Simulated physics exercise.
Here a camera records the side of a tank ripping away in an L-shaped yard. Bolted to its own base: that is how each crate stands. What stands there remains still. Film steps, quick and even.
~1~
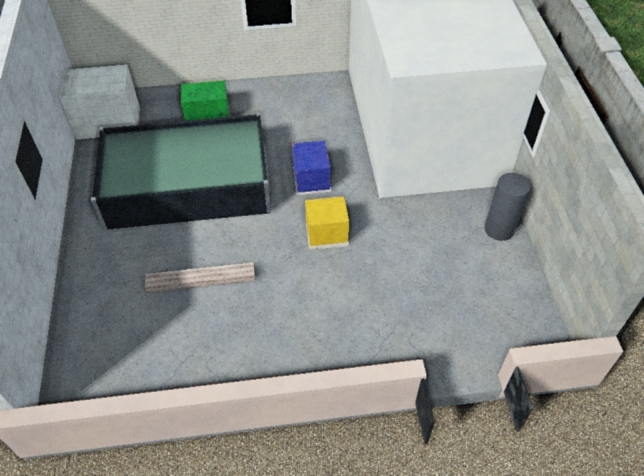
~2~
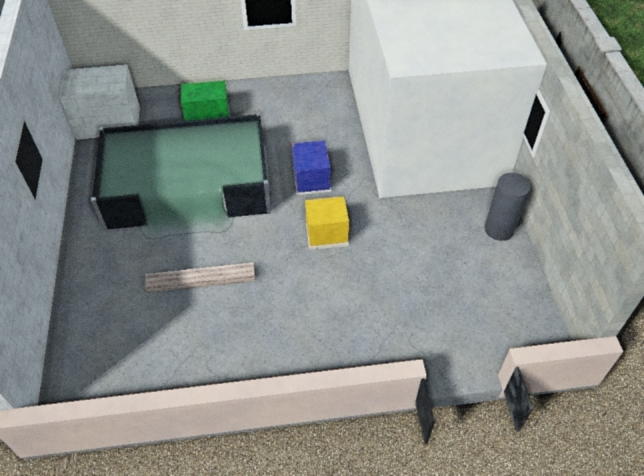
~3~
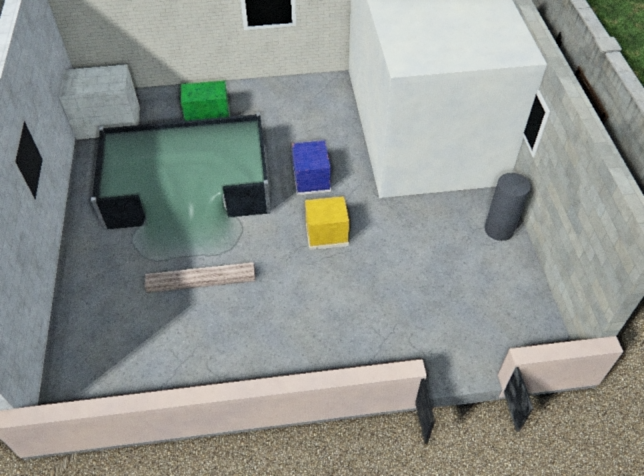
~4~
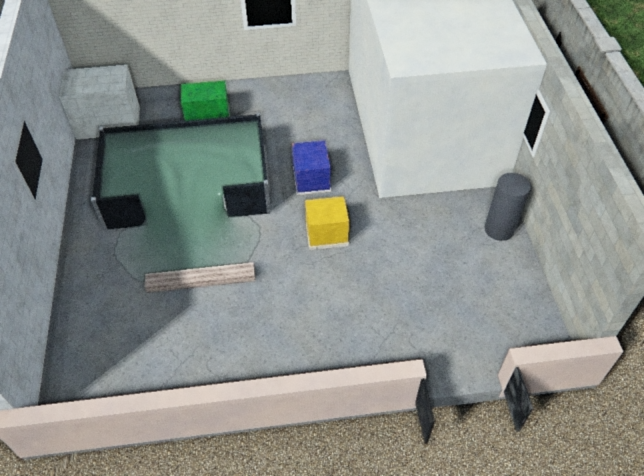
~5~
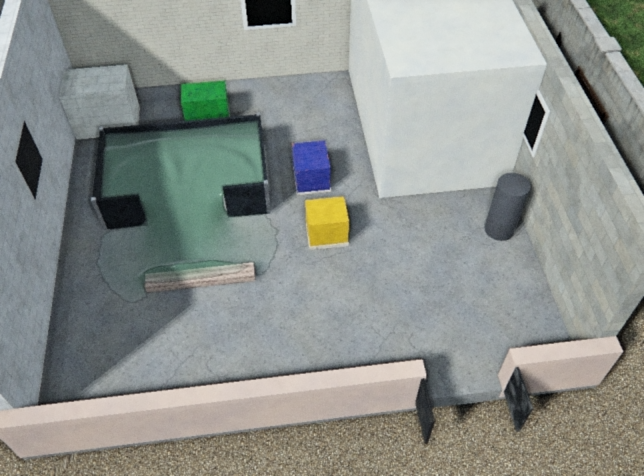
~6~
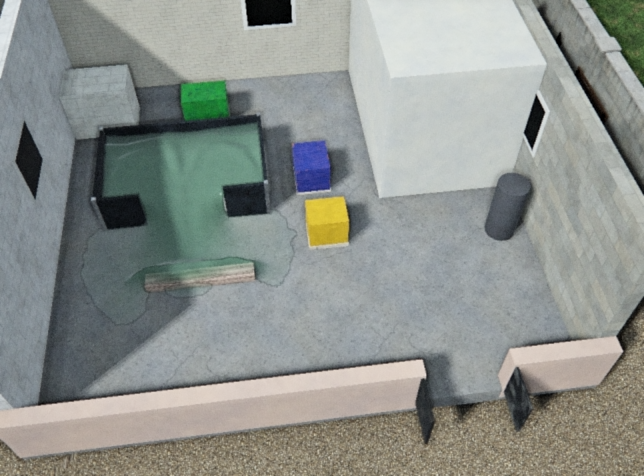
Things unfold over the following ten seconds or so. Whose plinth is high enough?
In the end green crate: A dry one, blue crate: A wet one, yellow crate: A wet one.
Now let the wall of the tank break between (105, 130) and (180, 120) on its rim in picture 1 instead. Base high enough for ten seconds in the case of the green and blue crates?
First, the green is flooded; second, the blue is flooded.
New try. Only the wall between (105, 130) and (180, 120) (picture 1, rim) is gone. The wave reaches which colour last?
That would be the yellow-painted one.
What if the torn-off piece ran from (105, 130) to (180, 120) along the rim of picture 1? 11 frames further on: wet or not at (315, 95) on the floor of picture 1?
Status of the point: Soaked.
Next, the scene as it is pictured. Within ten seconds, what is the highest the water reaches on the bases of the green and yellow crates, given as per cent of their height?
The first reaches around 70 in a hundred, the second around 190.
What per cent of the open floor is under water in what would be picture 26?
Around 65 percent.
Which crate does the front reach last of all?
Crate: The green one.
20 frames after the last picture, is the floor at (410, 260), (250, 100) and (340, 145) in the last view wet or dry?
Going through them one by one, the first is waterlogged, the second spared and the third spared.
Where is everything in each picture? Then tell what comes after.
In the first frame, still water in the water tank at (182, 159).
In the second frame, water pours out at (186, 211) and has run to (146, 231).
In the third frame, water pours out at (186, 212) and has run to (152, 256).
In the fourth frame, water pours out at (186, 212) and has run to (231, 269).
In the fifth frame, the front is at (128, 296), out from the gap at (186, 212).
In the sixth frame, the front is at (122, 319), out from the gap at (186, 211).
A moment on, water covers 30 % of the floor; the green crate not reached, the blue crate not reached, the yellow crate water round its plinth.
Next, water covers 45 % of the floor; the green crate not reached, the blue crate water round its plinth, the yellow crate water round its plinth.
Then, water covers 65 % of the floor; the green crate not reached, the blue crate water round its plinth, the yellow crate water round its plinth.
Later, water covers 80 % of the floor; the green crate water round its plinth, the blue crate water round its plinth, the yellow crate water round its plinth.
In the end, water covers 95 % of the floor; the green crate stayed above the water, the blue crate was topped, the yellow crate was topped.
